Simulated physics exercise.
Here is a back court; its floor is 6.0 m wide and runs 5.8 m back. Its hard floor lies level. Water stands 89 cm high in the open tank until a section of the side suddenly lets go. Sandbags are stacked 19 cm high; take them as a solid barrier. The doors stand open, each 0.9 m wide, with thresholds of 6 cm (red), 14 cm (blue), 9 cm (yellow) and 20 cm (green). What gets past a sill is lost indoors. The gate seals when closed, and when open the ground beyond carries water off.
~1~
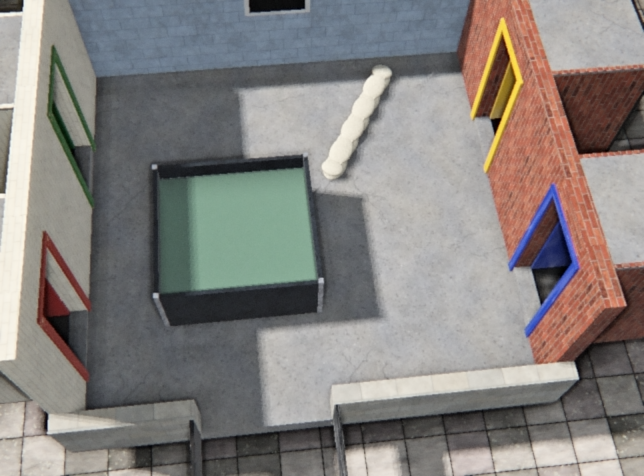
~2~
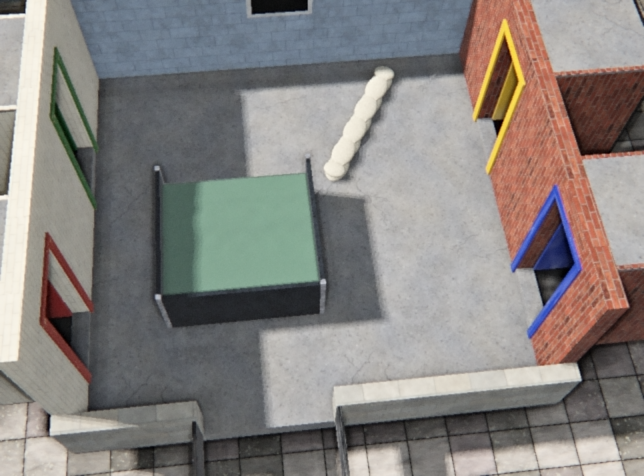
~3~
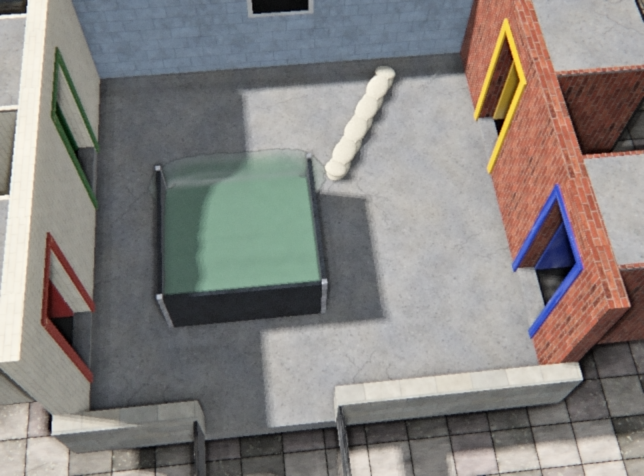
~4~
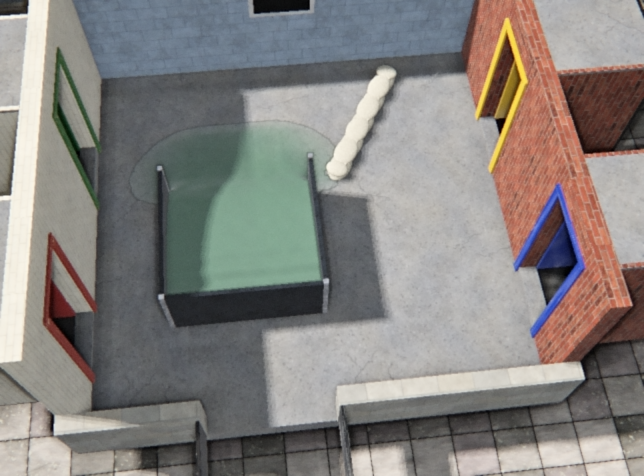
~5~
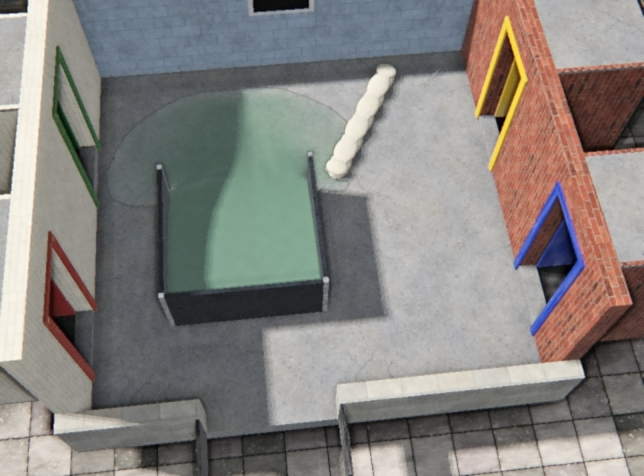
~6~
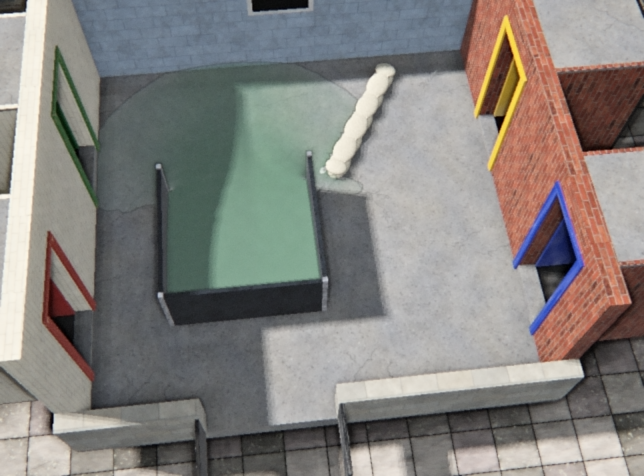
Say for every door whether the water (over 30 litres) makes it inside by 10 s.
Door by door: At the red door it exceeds the limit; at the blue door it keeps below the limit; at the yellow door it does not reach the limit; at the green door it does not reach the limit.
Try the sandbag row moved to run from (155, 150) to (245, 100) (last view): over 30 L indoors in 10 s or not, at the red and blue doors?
Against that limit: Red above, blue below.
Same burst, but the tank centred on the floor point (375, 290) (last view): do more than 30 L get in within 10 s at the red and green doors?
Then: Red over, green not over.
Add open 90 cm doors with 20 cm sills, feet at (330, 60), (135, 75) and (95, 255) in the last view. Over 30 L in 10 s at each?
In turn: Past it, past it, under.
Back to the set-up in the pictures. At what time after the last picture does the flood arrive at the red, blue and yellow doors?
Red 2.4 s, blue 2.8 s, yellow 1.6 s.
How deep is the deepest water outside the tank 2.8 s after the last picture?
About 30 cm.
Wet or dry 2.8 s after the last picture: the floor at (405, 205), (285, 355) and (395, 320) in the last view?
In that order: Wet, not reached, not reached.
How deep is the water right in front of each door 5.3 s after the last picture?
Depths in cm: Red 11, blue 3, yellow 5, green 15.
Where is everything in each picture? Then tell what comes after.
The first frame shows the open tank at (235, 225) is whole and still, 89 cm deep.
In the second frame, the front is at a hidden place, 1.1 m from the gap on the open tank's far side; 0.4 m2 of floor is under water; 89 cm left at the back of the open tank.
In the third frame, the front is at a hidden place, 1.3 m from the gap on the open tank's far side; 1.7 m2 of floor is under water; 87 cm left at the back of the open tank.
In the fourth frame, the front is at (139, 172), 1.7 m from the gap on the open tank's far side; 3.4 m2 of floor is under water; 78 cm left at the back of the open tank.
In the fifth frame, water pours out on the open tank's far side and has run 2.1 m, to (146, 122); typically 10 cm deep outside, 76 cm at the open tank's back.
In the sixth frame, water pours out on the open tank's far side and has run 2.7 m, to (174, 73); typically 9 cm deep outside, 73 cm at the open tank's back.
Then, 0.7 s after the last picture water covers 30 % of the floor and is deepest (56 cm) near (101, 78); red door not reached, blue door not reached, yellow door not reached, green door 9 cm at the sill, 0 L in.
Then, 1.5 s after the last picture water covers 40 % of the floor and is deepest (52 cm) near (112, 78); red door not reached, blue door not reached, yellow door not reached, green door 13 cm at the sill, 0 L in.
Then, 2.8 s after the last picture water covers 65 % of the floor and is deepest (30 cm) near (320, 79); red door 6 cm at the sill, 0 L in, blue door 2 cm at the sill, 0 L in, yellow door 11 cm at the sill, 2 L in, green door 16 cm at the sill, 2 L in.
Then, 5.3 s after the last picture water covers 95 % of the floor and is deepest (21 cm) near (379, 395); red door 11 cm at the sill, 16 L in, blue door 3 cm at the sill, 0 L in, yellow door 5 cm at the sill, 4 L in, green door 15 cm at the sill, 2 L in.
Then, 9.3 s after the last picture water covers 95 % of the floor and is deepest (13 cm) near (349, 121); red door 9 cm at the sill, 67 L in, blue door 10 cm at the sill, 2 L in, yellow door 7 cm at the sill, 4 L in, green door 10 cm at the sill, 2 L in.
